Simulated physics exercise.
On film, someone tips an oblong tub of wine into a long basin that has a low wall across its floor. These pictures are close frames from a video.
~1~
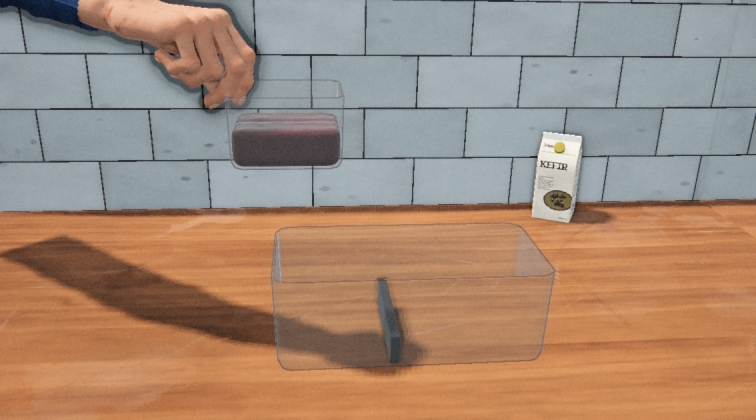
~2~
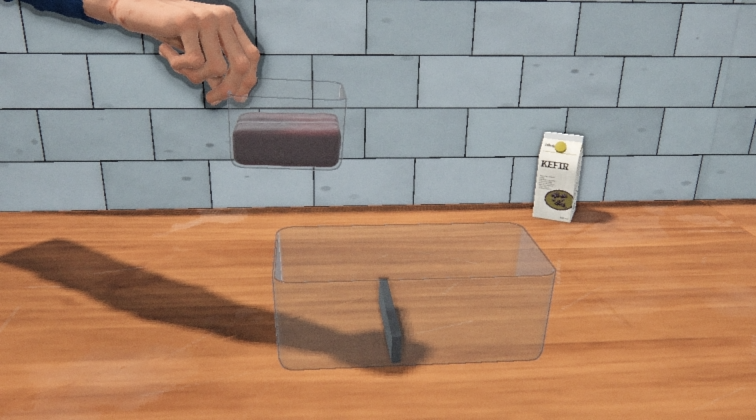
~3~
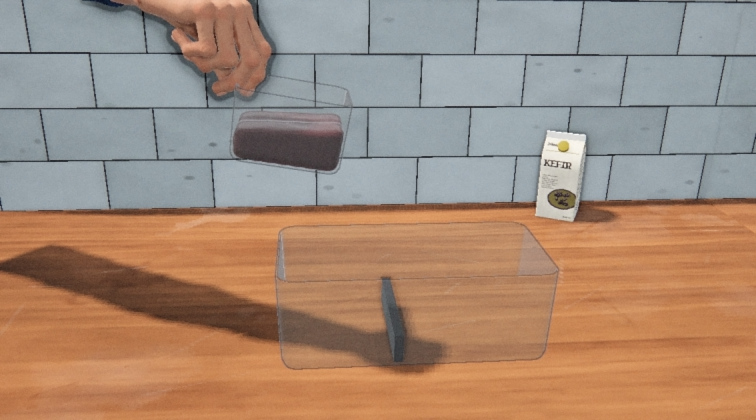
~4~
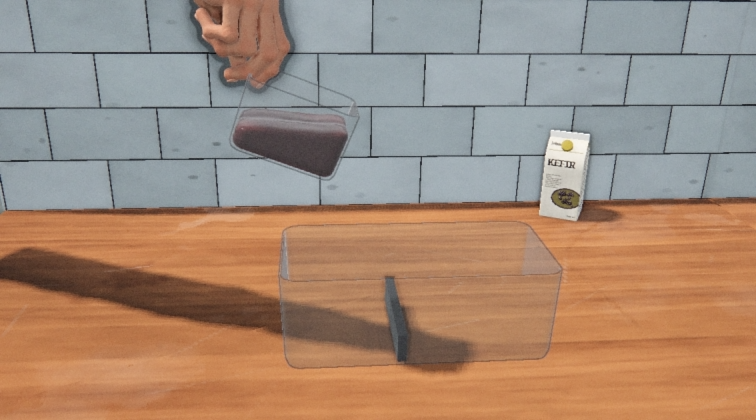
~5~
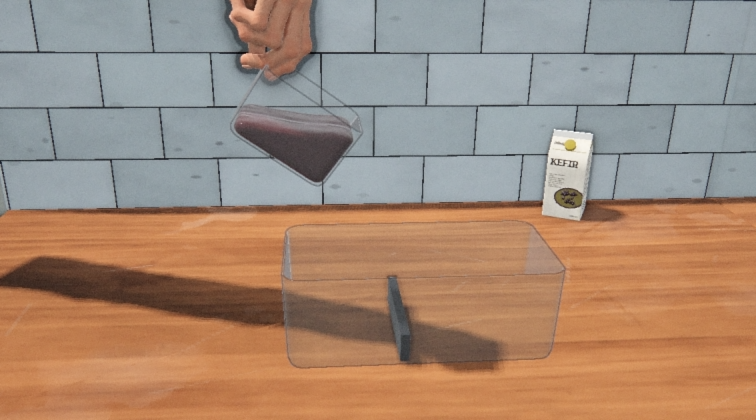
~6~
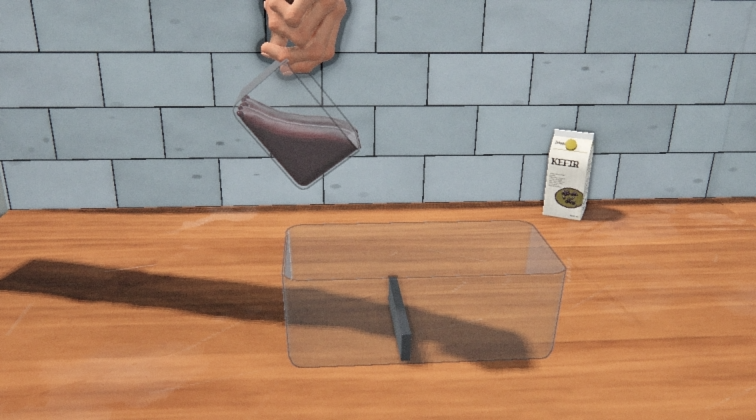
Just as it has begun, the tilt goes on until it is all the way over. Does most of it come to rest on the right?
No: It is the part on the left.
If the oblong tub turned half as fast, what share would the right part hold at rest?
I'd say close to 45 per cent.
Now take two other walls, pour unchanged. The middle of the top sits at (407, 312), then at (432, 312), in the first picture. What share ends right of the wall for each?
About 20 per cent, then about 20 per cent.
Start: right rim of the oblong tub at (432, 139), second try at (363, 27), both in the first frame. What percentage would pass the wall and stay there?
In order, some 95 and 70 percent.
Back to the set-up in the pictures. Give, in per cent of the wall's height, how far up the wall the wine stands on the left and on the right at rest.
Close to 40 for the left and 10 for the right.
A moment on, the tilt is 115° and 16 per cent is still to pour, 32 is left of the wall and 1 right of it.
Next, the tilt is 116° and 1 per cent is still to pour, 81 is left of the wall and 10 right of it.
Then the tilt is 116° and 0 per cent is still to pour, 77 is left of the wall and 18 right of it.
Later the tilt is 116° and 0 per cent is still to pour, 76 is left of the wall and 21 right of it.
At rest 76 per cent lies left of the wall, 21 right of it and 3 outside.
